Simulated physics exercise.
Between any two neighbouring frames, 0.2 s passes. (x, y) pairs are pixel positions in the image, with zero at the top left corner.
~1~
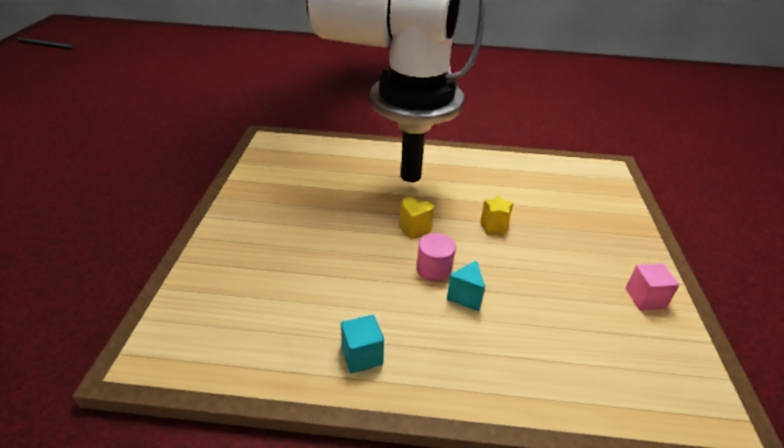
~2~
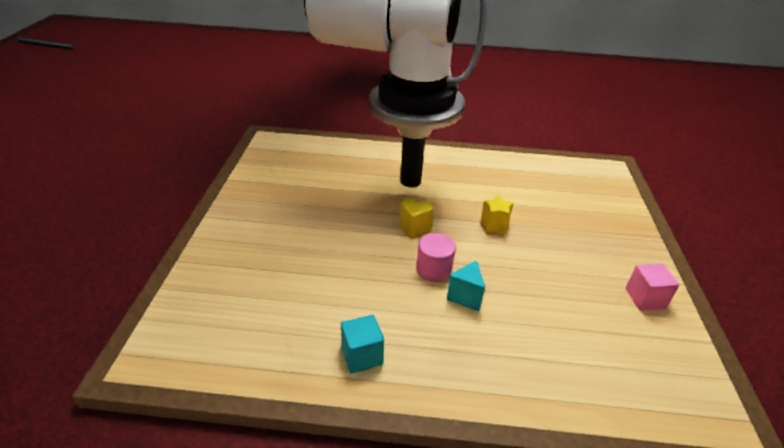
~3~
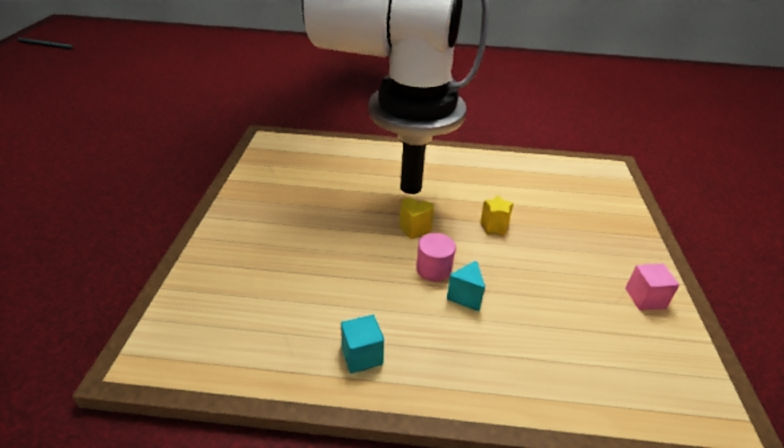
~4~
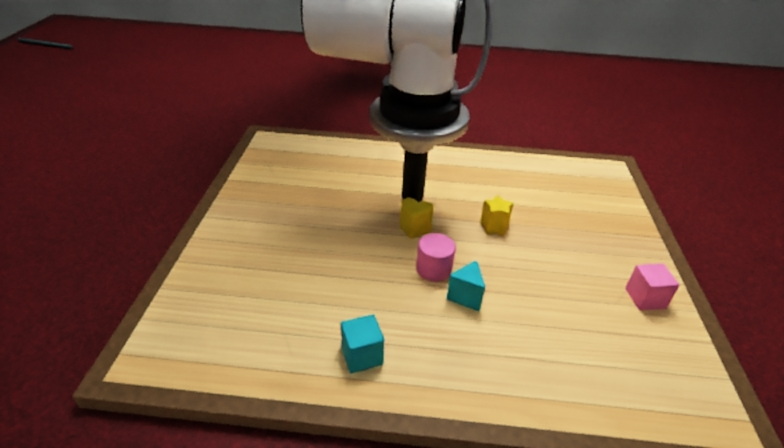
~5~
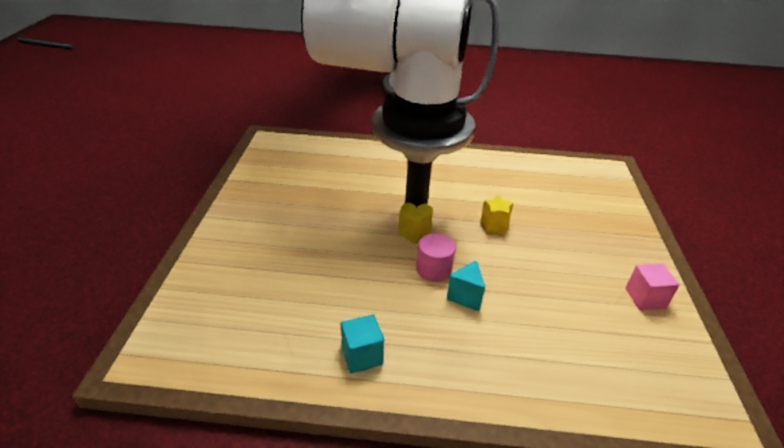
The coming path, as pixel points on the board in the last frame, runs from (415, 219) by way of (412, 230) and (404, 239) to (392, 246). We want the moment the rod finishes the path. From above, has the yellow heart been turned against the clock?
In short: Yes.
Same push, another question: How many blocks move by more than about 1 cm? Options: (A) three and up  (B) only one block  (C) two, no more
B: Only one block.
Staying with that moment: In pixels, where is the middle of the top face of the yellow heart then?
When the path ends, it will be at (405, 237).
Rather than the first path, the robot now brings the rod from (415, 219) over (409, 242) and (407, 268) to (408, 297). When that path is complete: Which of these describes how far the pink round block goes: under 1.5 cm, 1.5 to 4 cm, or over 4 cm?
It moves a fair bit, 1.5 to 4 cm.
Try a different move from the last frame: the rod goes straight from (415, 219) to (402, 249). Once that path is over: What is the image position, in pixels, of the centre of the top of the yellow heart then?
I'd guess (405, 241).
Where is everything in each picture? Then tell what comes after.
Tip of the rod at (411, 177), middles of tops, yellow heart at (417, 205), pink round block at (437, 244), in the first frame.
Rod at (411, 182), nothing pushed, in the second frame.
Rod at (411, 188), nothing pushed, in the third frame.
Rod at (413, 197), nothing pushed, in the fourth frame.
Rod at (417, 210), yellow heart at (417, 210), pink round block at (437, 244), in the fifth frame.
The first path, step by step. Halfway along, rod at (410, 222); yellow heart at (412, 226).
At the end, rod at (393, 233); yellow heart at (405, 237), turned 30° anticlockwise; pink round block unmoved.
